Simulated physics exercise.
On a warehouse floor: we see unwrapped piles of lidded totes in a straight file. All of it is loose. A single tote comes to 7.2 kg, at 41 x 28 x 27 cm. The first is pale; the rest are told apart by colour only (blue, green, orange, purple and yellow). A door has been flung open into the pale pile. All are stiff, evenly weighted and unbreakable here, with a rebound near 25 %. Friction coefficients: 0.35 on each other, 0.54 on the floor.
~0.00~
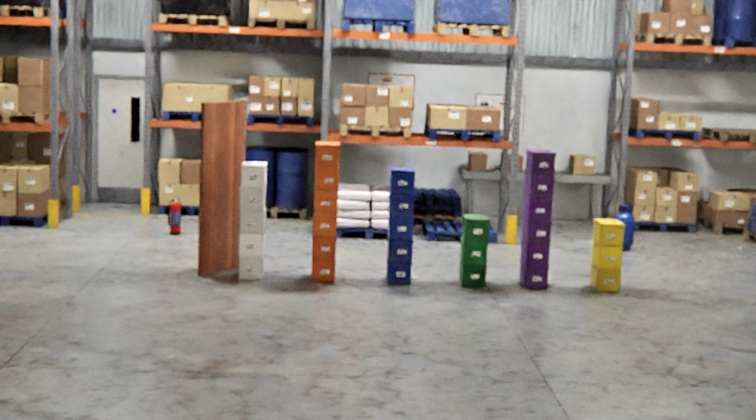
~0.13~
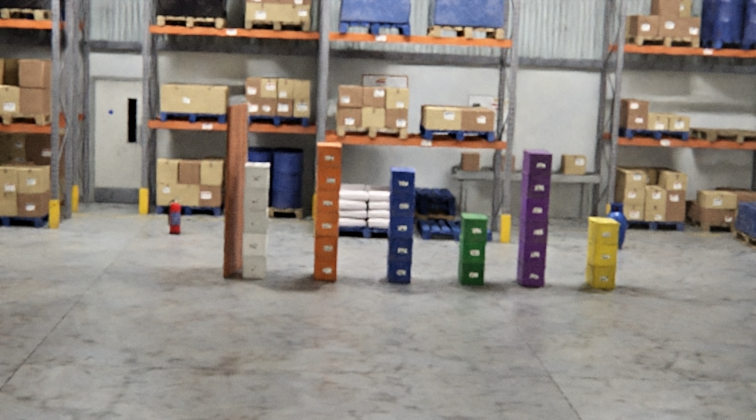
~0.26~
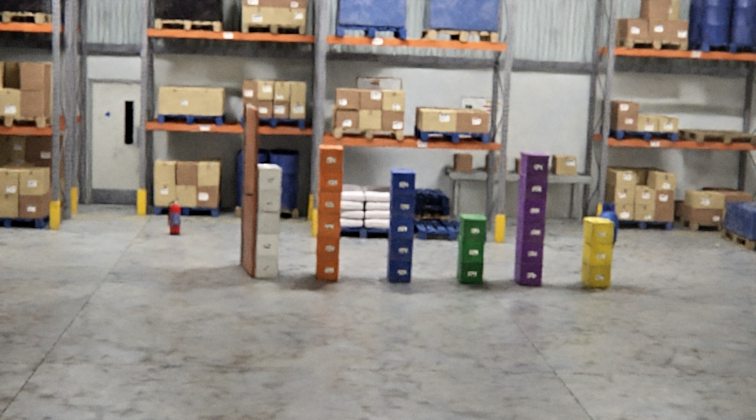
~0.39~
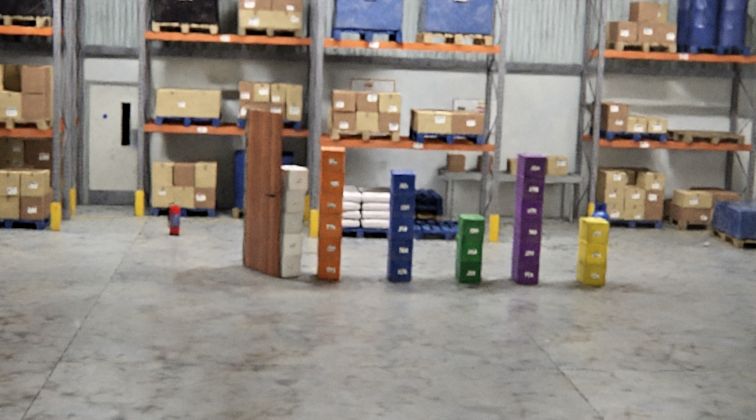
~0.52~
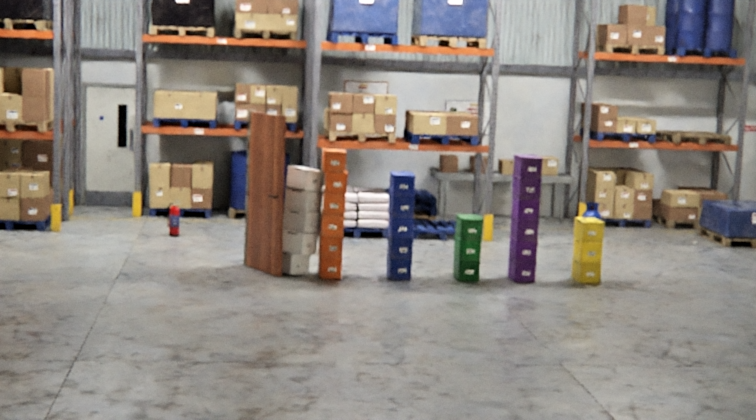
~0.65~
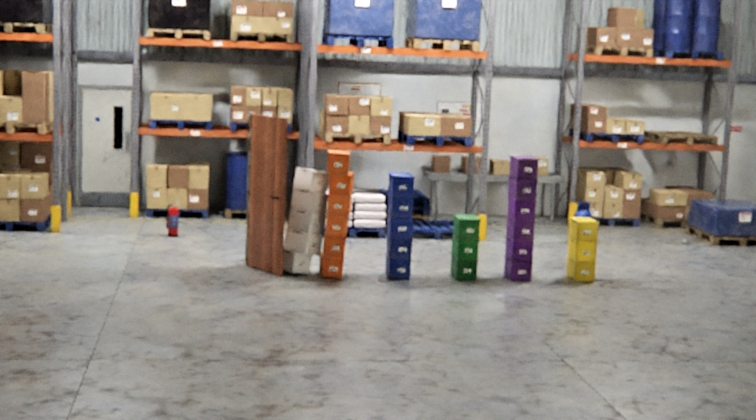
The clip opens on a warehouse floor with a row of stacked containers in white, orange, blue, green, purple and yellow, as a brown door swings round at the left. The door pushes into the white stack, which shifts and leans right against the orange one, and the orange stack moves slightly.
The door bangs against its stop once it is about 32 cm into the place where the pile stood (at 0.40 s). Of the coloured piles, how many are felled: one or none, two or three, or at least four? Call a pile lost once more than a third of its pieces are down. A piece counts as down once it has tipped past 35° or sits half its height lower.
Lost: Upwards of three.
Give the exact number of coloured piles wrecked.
The count is 5.
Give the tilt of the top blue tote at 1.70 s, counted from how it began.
Roughly 15°.
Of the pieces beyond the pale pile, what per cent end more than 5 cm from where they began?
Shifted: 100 per cent.
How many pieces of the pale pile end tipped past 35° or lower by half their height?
4 of them.
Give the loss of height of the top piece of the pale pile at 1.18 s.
Some 20 cm lower.
Around 1.18 s, 4 of the pale pile down; none of the 23 other totes down, 6 disturbed; top orange tote tipped 18°.
Around 1.70 s, 4 of the pale pile down; 6 of the 23 other totes down; top orange tote tipped 28°, 23 cm lower; top blue tote tipped 15°.
Around 2.28 s, 4 of the pale pile down; 13 of the 23 other totes down; top orange tote tipped 57°, 72 cm lower; top green tote tipped 24°.
Around 3.00 s, 4 of the pale pile down; 20 of the 23 other totes down; top orange tote upside down; top purple tote on its side.
Finally (4.4 s), 4 of the pale pile down; 22 of the 23 other totes down; top orange tote upside down; top purple tote on its side. Wrecked, blue, green, orange, purple and yellow. Seen by the last camera, middles, top orange tote near (471, 236), top purple tote near (532, 237).
